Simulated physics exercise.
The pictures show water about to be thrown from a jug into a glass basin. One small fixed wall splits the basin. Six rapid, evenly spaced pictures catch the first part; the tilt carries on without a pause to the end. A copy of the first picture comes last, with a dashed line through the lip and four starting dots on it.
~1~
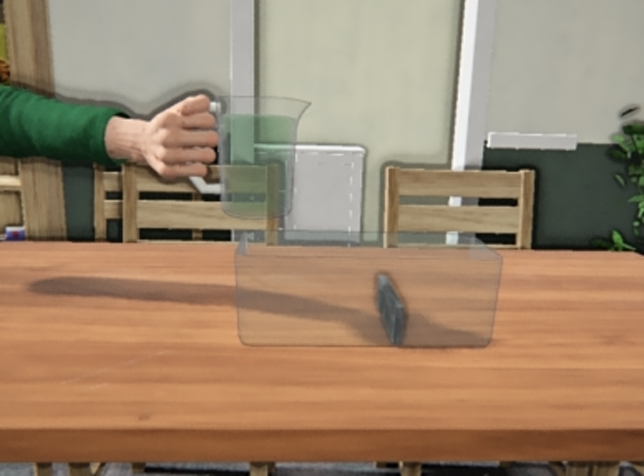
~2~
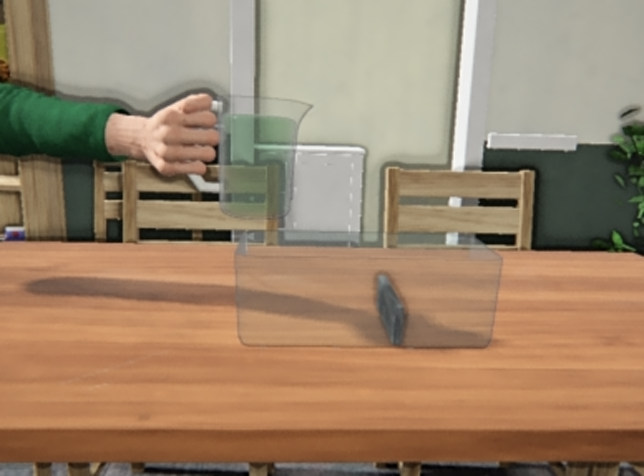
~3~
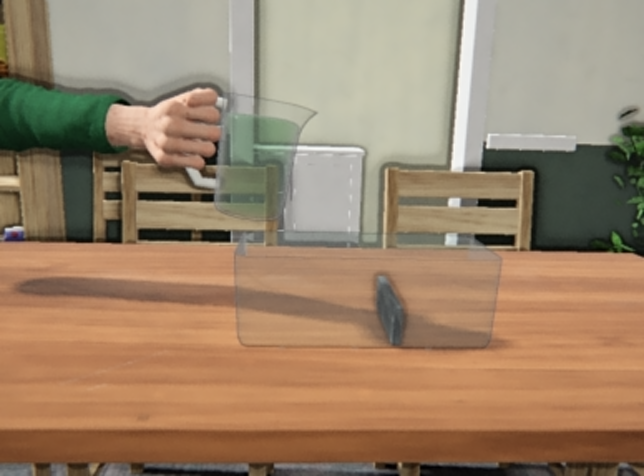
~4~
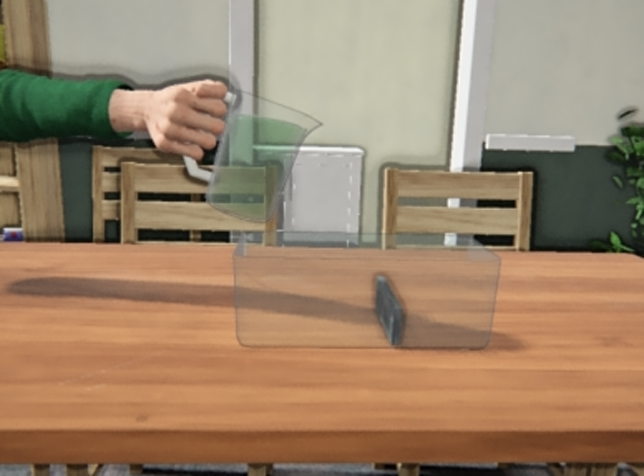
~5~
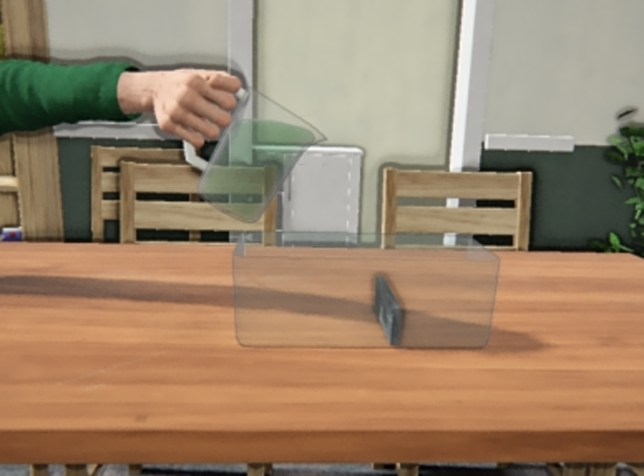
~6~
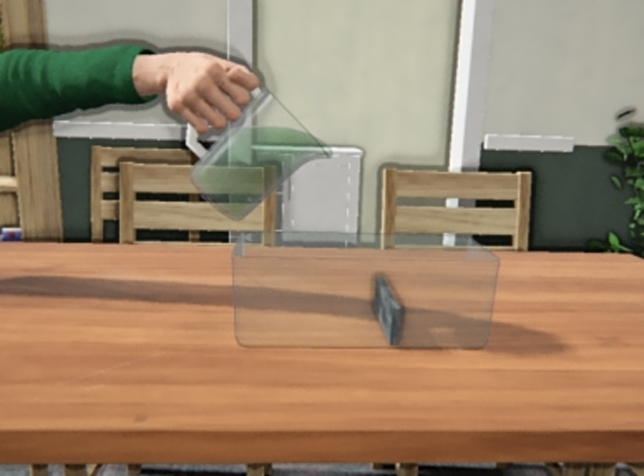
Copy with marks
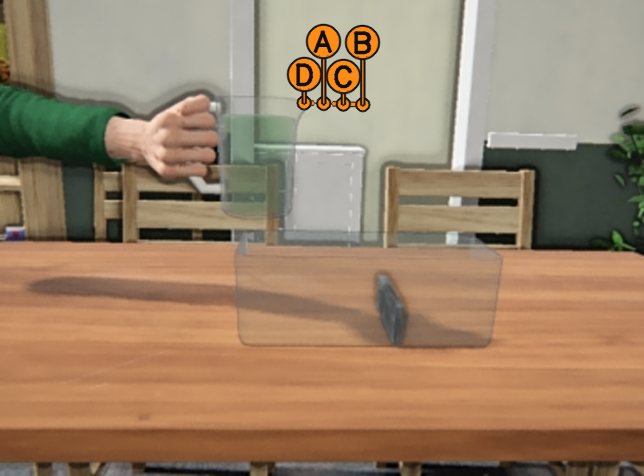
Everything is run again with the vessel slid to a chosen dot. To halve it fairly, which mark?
Spot C does it best.
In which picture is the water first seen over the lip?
Picture 6.
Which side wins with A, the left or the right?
The left one.
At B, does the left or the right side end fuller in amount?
The right side.
On the marked copy, A at (323, 103); B at (362, 104); C at (343, 104); D at (304, 102).
With A, about 87 % ends left of the wall and 10 % right of it; 3 % is lost outside.
With B, about 10 % ends left of the wall and 88 % right of it.
With C, about 48 % ends left of the wall and 50 % right of it.
With D, about 93 % ends left of the wall and 4 % right of it; 3 % is lost outside.
